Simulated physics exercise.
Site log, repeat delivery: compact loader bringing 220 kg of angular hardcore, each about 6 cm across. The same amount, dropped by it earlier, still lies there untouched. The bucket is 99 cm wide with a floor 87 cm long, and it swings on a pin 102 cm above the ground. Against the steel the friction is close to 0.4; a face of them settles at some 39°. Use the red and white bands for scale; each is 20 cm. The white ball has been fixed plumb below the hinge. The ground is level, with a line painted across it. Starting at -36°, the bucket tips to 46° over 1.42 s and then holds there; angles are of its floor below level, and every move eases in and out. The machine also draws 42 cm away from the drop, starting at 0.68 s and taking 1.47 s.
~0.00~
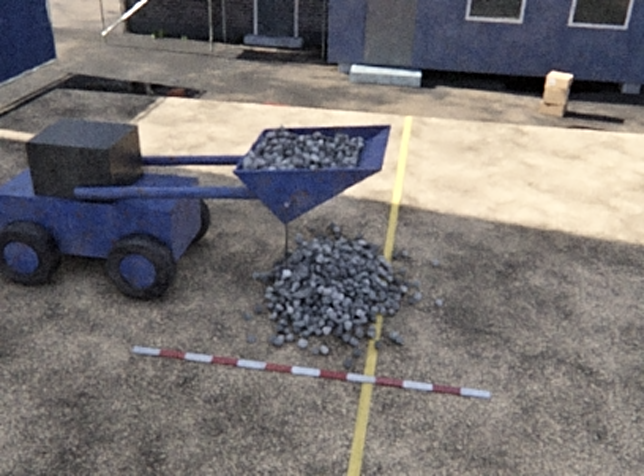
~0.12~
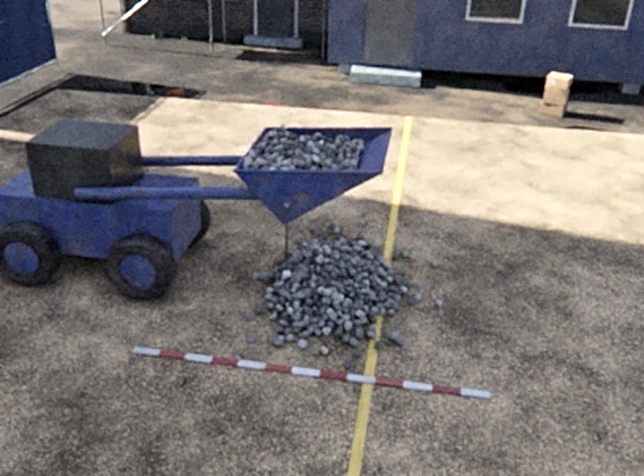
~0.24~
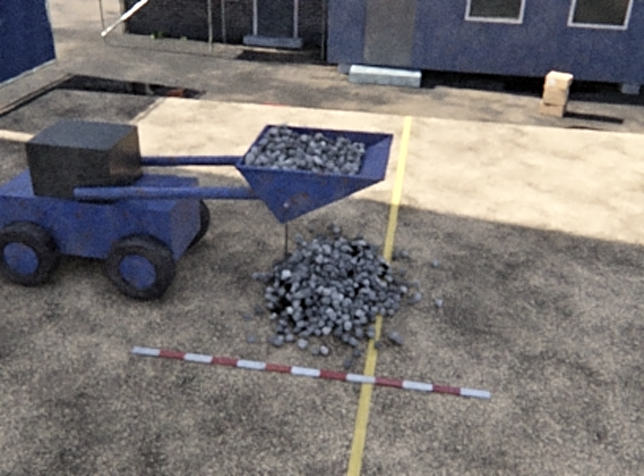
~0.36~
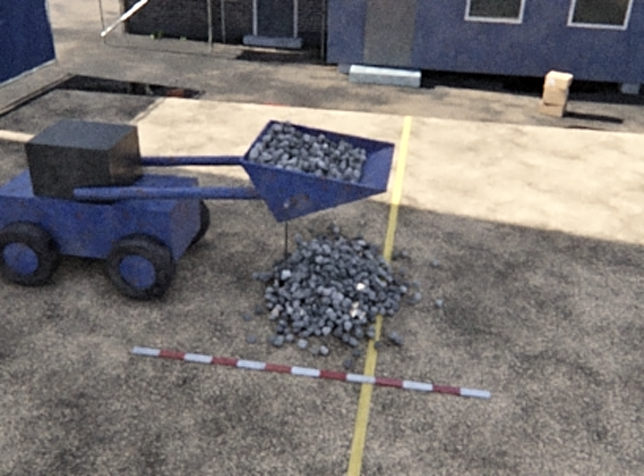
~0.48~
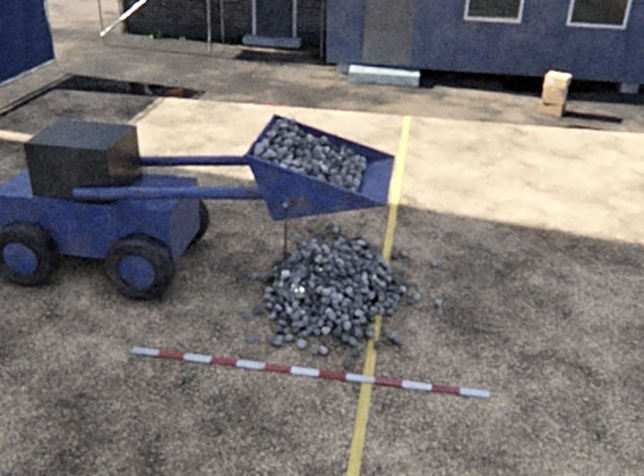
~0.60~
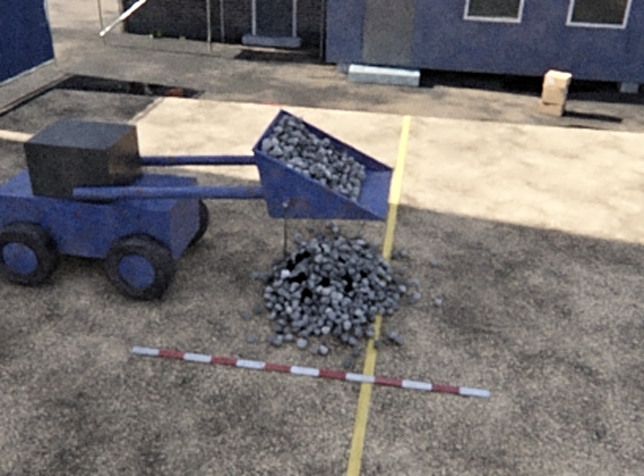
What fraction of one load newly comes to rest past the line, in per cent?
About 21 per cent.
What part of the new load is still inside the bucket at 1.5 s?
I'd say about 25 per cent.
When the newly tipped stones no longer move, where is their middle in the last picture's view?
(351, 273).
After 1.1 s the floor is at 33°; in per cent of one load, 100 in the bucket, 95 short of the line, 5 past the line; the foremost stones are at (416, 294).
After 1.5 s the floor is at 46°; in per cent of one load, 27 in the bucket, 165 short of the line, 9 past the line; the foremost stones are at (416, 294).
After 2.6 s the floor is at 46°; in per cent of one load, 0 in the bucket, 173 short of the line, 27 past the line; the foremost stones are at (447, 286).
After 5.0 s the floor is at 46°; in per cent of one load, 0 in the bucket, 173 short of the line, 27 past the line; the foremost stones are at (447, 286). Net gain past the line, 21.
